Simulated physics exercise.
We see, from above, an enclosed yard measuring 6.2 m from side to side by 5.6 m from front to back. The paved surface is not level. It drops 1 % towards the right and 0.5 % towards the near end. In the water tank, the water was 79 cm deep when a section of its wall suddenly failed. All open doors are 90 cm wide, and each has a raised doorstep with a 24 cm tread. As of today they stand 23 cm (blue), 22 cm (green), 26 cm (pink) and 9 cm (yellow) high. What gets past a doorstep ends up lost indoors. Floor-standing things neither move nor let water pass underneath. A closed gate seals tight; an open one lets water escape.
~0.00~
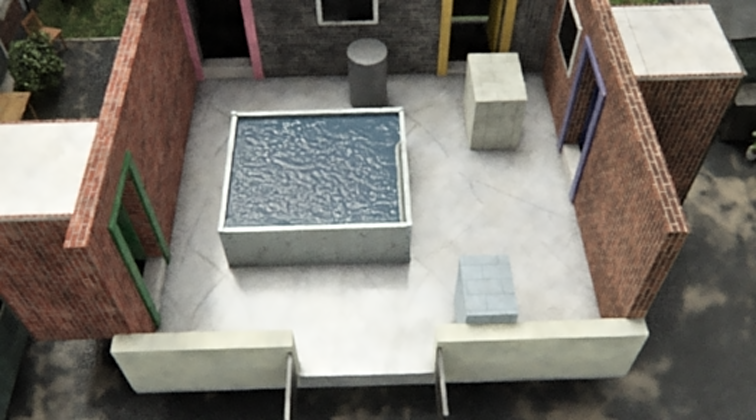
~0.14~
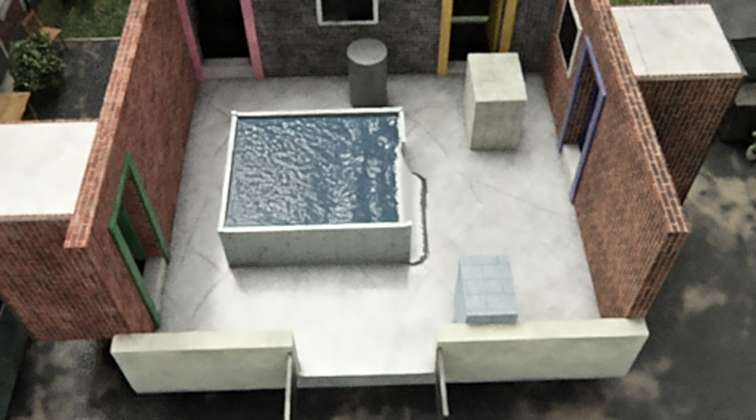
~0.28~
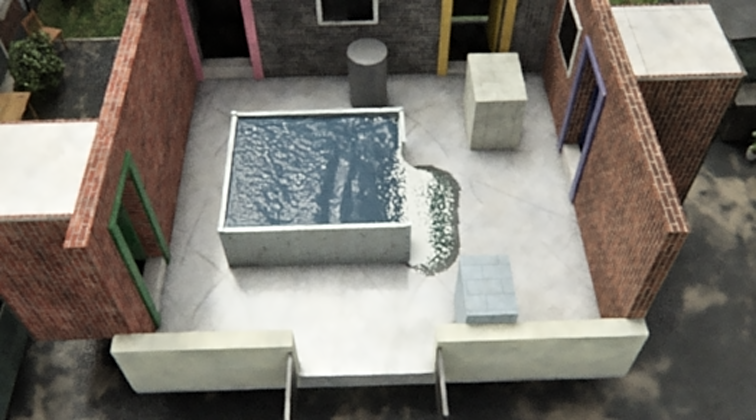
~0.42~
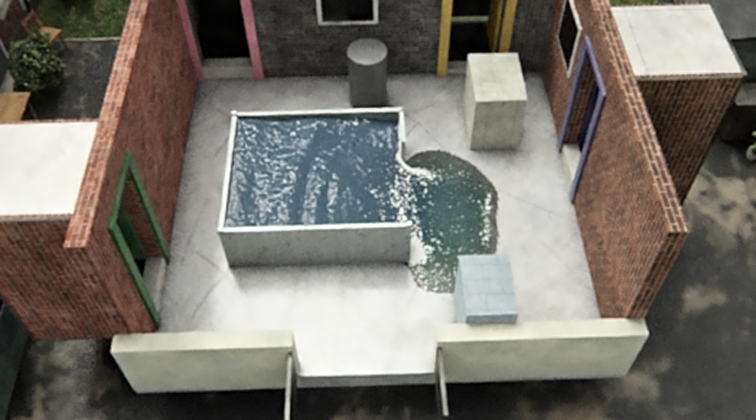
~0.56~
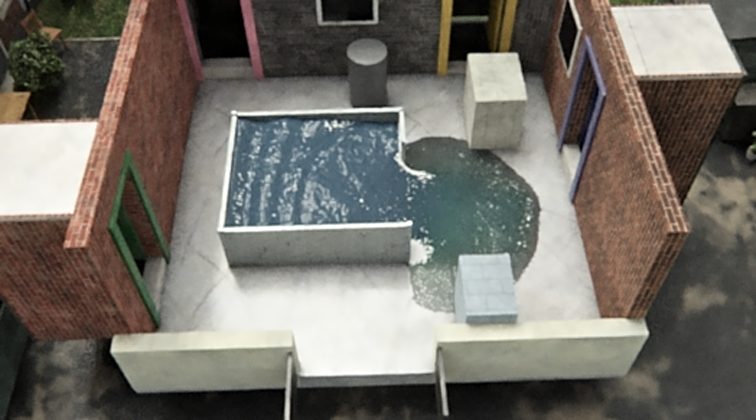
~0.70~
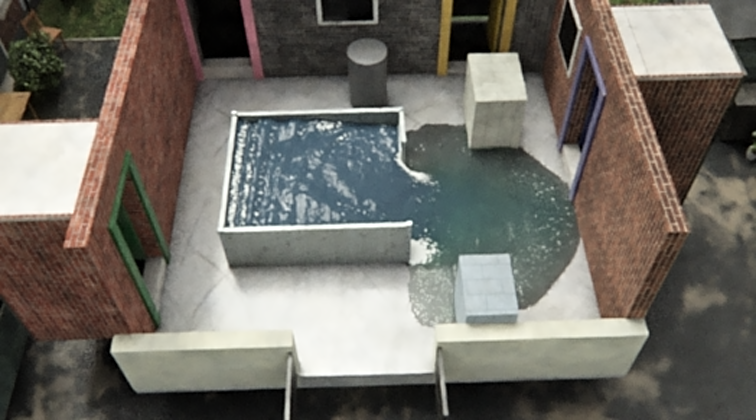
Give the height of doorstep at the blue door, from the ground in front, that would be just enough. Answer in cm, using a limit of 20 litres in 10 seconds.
Close to 36 cm.
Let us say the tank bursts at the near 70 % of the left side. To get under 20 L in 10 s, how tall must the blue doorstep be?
At least roughly 14.0 centimetres tall.
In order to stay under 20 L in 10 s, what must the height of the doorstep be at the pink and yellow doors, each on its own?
Roughly 12.0 cm at pink and 18 cm at yellow.
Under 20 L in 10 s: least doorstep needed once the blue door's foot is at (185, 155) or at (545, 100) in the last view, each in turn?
About 12.0 and 31 cm.
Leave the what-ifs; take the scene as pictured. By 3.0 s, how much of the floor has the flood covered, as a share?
Approximately 45 % of the floor.
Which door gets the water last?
Green, last of all.
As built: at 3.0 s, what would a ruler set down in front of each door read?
Door by door in centimetres - blue 34, green 0, pink 0, yellow 13.
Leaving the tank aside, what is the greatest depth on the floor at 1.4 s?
49 cm.
After 1.4 s water covers 30 % of the floor, deepest (49 cm) near (576, 233); 39 cm at the blue door, 19 litres in over its 23 cm doorstep.
After 3.0 s water covers 45 % of the floor, deepest (60 cm) near (525, 353); 34 cm at the blue door, 146 litres in over its 23 cm doorstep.
After 10.0 s water covers 100 % of the floor, deepest (20 cm) near (540, 79); 17 cm at the blue door, 228 litres in over its 23 cm doorstep.
At the blue door as built, the water arrived by 0.8 s and peaked near 41 cm at 2.0 s.
With a doorstep of 30 cm, 80 litres would have come in within the 10 s; with 40 cm, 6 litres. So under 20 litres takes about 36 cm.
